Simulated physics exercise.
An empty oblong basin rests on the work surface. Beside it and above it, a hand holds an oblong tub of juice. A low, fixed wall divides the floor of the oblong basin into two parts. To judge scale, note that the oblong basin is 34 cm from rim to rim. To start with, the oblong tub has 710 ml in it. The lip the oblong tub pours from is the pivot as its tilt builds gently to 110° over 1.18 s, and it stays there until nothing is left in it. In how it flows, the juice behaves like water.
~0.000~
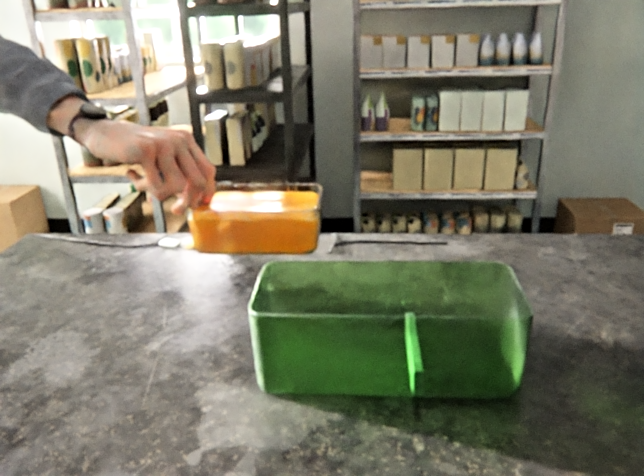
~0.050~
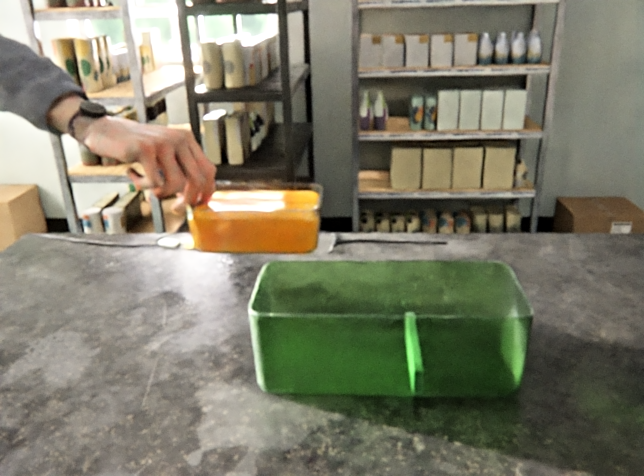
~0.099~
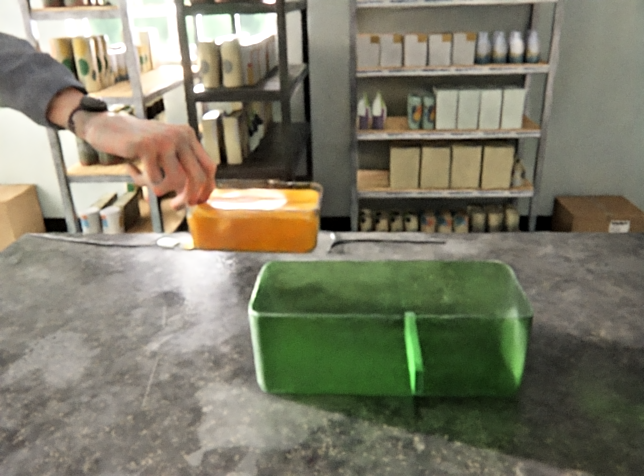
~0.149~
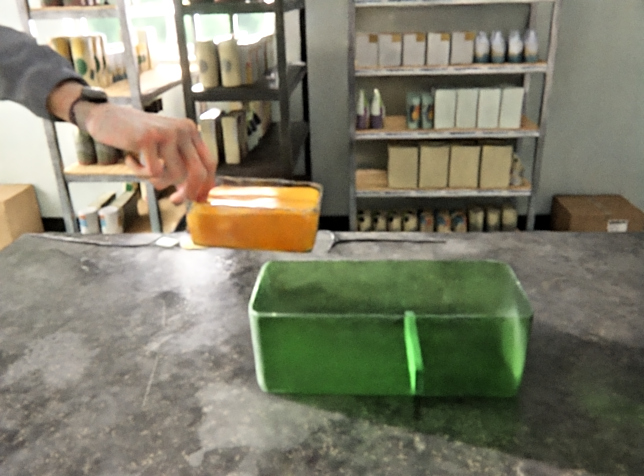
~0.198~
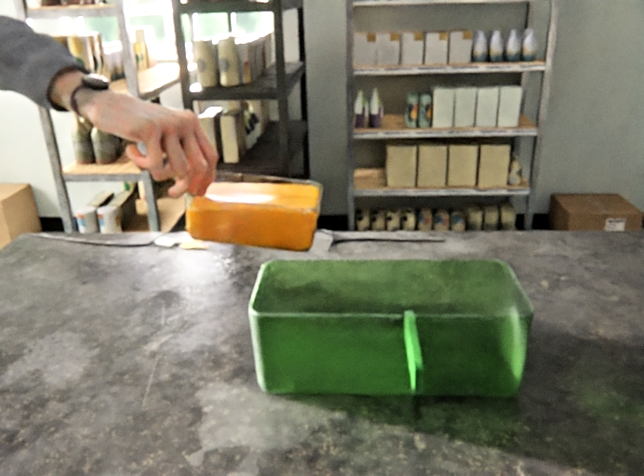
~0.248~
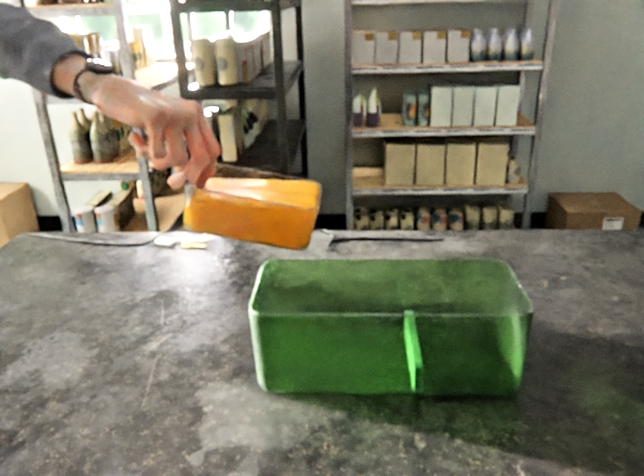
An orange tub of juice, held by a hand above and behind an empty green basin on a gray work surface, stayed nearly level at first, then tilted slightly down to the right.
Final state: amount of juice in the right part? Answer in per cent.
Approximately 48 %.
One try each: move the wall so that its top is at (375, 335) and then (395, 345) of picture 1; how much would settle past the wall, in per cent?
Roughly 75 per cent, then 65 per cent.
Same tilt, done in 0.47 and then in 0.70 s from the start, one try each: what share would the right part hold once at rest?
The first try gives 45 percent and the second 55 percent.
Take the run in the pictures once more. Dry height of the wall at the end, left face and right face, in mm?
26 mm left, 18 mm right.
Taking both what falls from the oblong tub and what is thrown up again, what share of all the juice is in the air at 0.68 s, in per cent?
Near 48 per cent at that moment.
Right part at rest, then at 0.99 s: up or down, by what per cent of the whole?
Result: A decrease, close to 1.
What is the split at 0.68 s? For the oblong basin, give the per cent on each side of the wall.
Left roughly 20 per cent, right roughly 0.
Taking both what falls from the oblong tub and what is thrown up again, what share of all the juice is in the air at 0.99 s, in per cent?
Estimated airborne part: Roughly 7 per cent.
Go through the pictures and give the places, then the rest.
The first frame shows tilt 0°; pouring edge (320, 198); surface from (199, 203) to (319, 202); the oblong basin's rim runs from (258, 287) to (520, 289); the wall's top is at (414, 340).
The second frame shows tilt 0°; pouring edge (320, 198); surface from (199, 202) to (319, 202).
The third frame shows tilt 2°; pouring edge (320, 198); surface from (198, 201) to (319, 201).
The fourth frame shows tilt 4°; pouring edge (320, 198); surface from (198, 198) to (318, 199).
The fifth frame shows tilt 7°; pouring edge (320, 198); surface from (197, 195) to (319, 196).
The sixth frame shows tilt 12°; pouring edge (320, 197); surface from (196, 189) to (319, 192).
Then, 0.68 s in, the tilt is 68° and 32 per cent is still to pour, 20 is left of the wall and 0 right of it.
Then, 0.99 s in, the tilt is 103° and 4 per cent is still to pour, 35 is left of the wall and 49 right of it.
Then, 1.32 s in, the tilt is 110° and 0 per cent is still to pour, 46 is left of the wall and 48 right of it.
Then, 1.68 s in, the tilt is 110° and 0 per cent is still to pour, 46 is left of the wall and 48 right of it.
Finally, 46 per cent lies left of the wall, 48 right of it and 6 outside.
